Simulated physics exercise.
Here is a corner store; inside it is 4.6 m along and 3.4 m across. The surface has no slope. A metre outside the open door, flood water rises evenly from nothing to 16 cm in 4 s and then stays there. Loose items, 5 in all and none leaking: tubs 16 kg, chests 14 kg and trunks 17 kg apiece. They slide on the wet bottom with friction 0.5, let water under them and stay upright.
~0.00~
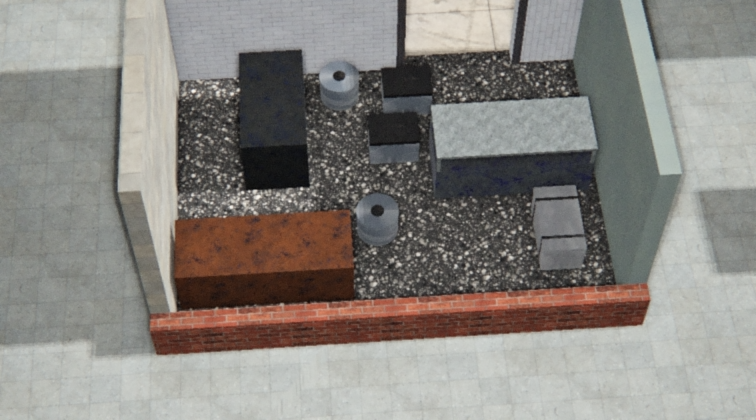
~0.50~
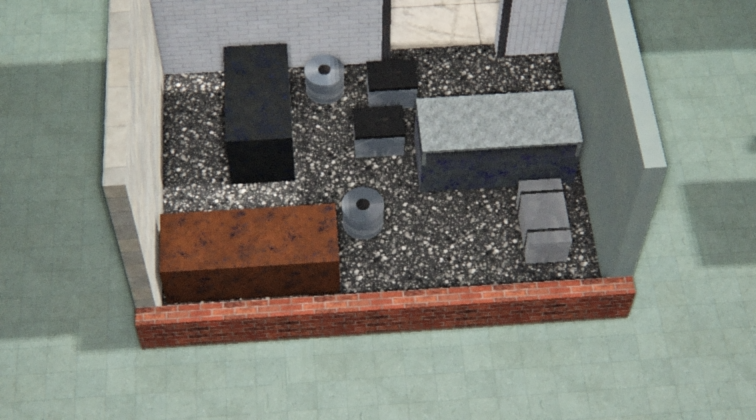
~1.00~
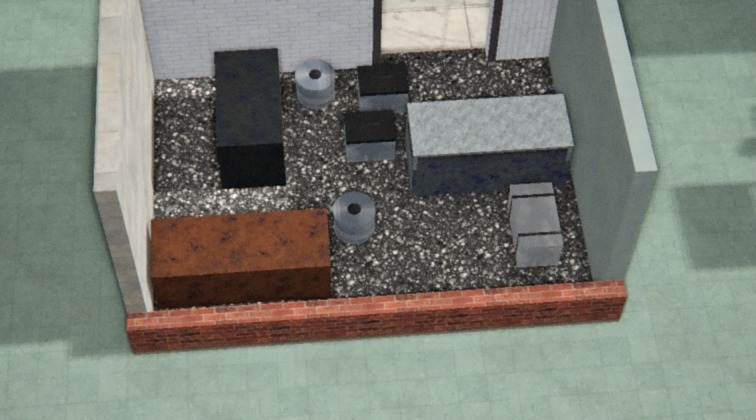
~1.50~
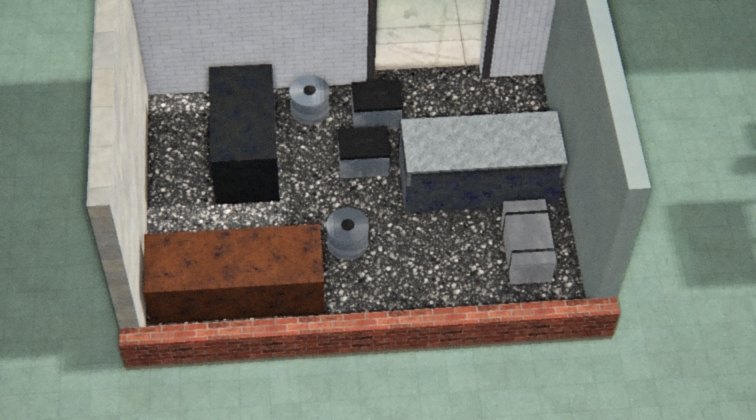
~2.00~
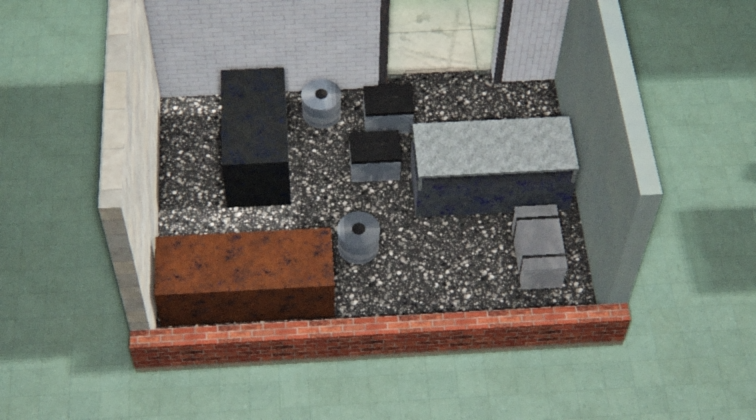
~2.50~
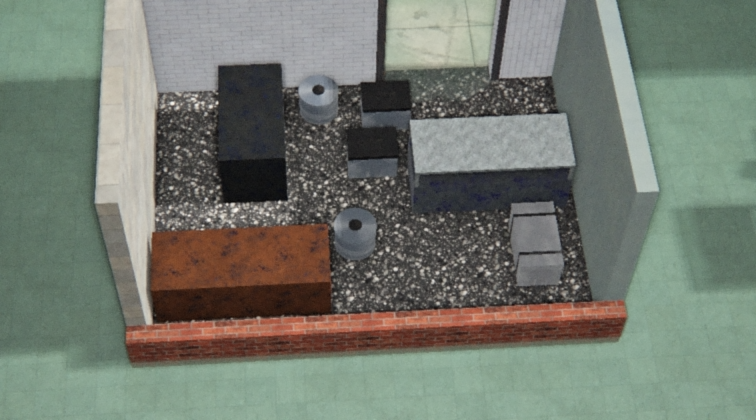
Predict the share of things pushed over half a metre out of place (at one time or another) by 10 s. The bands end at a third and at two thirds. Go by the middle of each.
That comes to between one and two thirds.
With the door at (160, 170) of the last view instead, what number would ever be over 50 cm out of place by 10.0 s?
Then 0.
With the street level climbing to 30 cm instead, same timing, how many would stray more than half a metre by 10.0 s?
In that case 5 of them.
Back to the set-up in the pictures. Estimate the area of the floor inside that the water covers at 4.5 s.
Roughly 2.5 m2.
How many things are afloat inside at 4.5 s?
At that moment 0.
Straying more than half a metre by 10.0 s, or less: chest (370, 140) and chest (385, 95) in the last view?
In that order: Over, over.
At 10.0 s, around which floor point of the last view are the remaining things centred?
At about (347, 196).
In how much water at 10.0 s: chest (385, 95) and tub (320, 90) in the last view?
Roughly 11 and 9 cm.
After 3.5 s 0 of 5 are over 50 cm from their spots; 0 afloat.
After 4.5 s 0 of 5 are over 50 cm from their spots; 0 afloat.
After 7.0 s 2 of 5 are over 50 cm from their spots; 0 afloat.
After 10.0 s 2 of 5 are over 50 cm from their spots, and 2 have been at some point; 1 afloat.
